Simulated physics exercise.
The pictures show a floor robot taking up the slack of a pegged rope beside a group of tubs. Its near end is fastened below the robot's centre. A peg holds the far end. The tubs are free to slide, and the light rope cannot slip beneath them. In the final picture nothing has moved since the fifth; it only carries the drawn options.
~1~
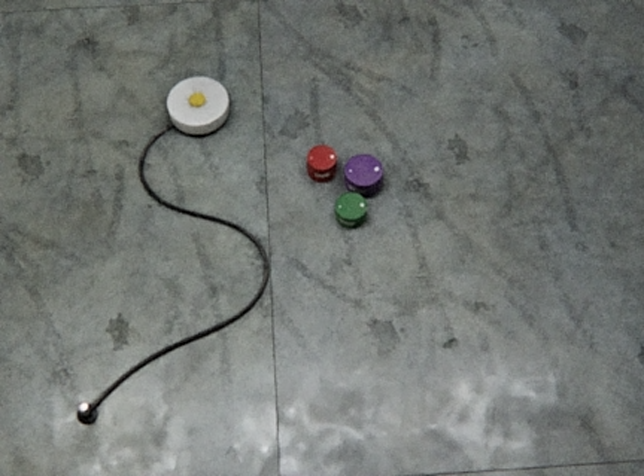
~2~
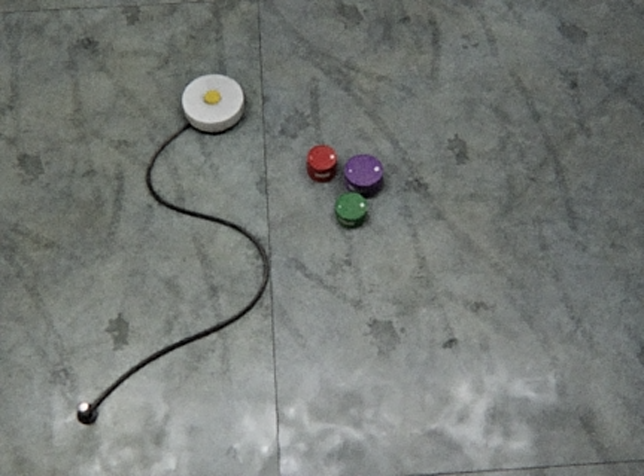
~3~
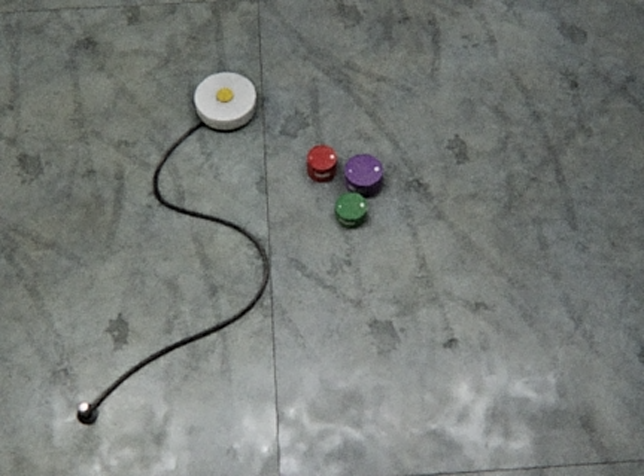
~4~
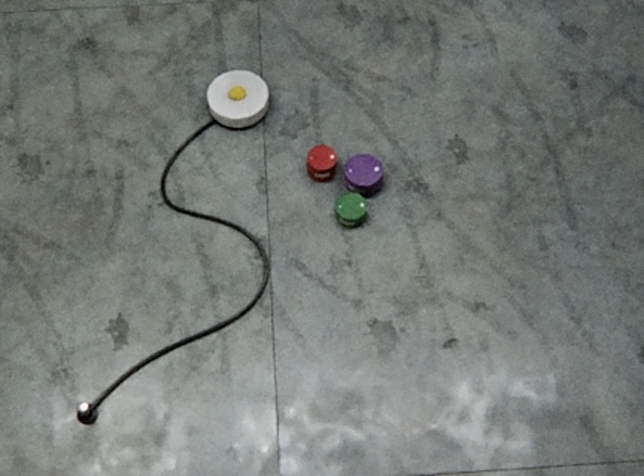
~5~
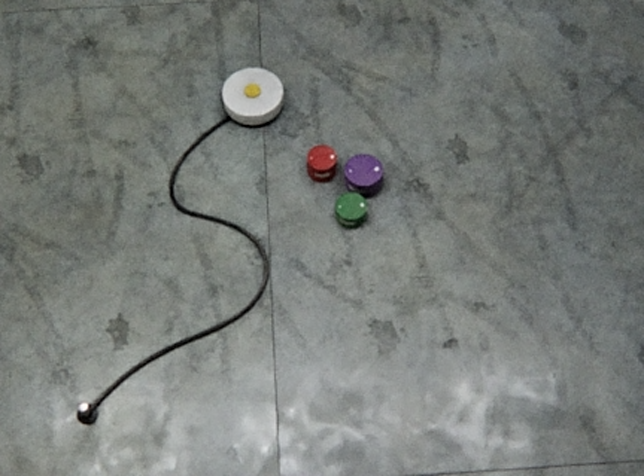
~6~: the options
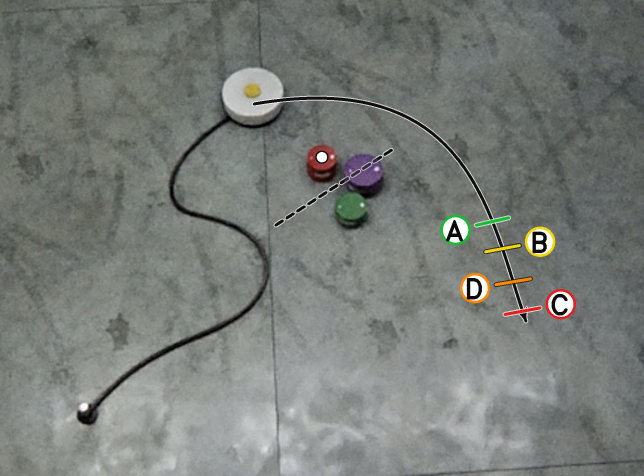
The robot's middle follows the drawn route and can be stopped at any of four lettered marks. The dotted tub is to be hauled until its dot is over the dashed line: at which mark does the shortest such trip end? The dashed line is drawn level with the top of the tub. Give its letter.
As far as tick B.
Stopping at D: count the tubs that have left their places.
Three.
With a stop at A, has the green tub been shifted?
No.
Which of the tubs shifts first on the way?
The red tub.
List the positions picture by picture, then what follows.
Purple tub (364, 176); green tub (351, 210); red tub (322, 164), in the first frame.
Robot (214, 104); peg (85, 410), in the second frame.
Robot (226, 102); green tub (351, 210), in the third frame.
Robot (238, 100); peg (85, 410), in the fourth frame.
Robot (253, 97); green tub (351, 210); red tub (322, 164); peg (85, 410), in the fifth frame.
On the marked copy, A at (492, 222); B at (502, 249); C at (523, 311); D at (513, 282); the dashed line at (335, 186); the route from (254, 104) via (446, 146) to (526, 321); the white dot at (322, 157).
Following B. Soon after the start, robot (370, 97); red tub (322, 164).
Later, robot (463, 158); red tub (322, 164).
In the end, robot (504, 243); purple tub (373, 199); green tub (351, 224); red tub (338, 199); the dot on the red tub is over the dashed line.
As for the rest, A leaves the dotted tub short, at (333, 189); C does it too, but is farther than needed; D does it too, but is farther than needed.
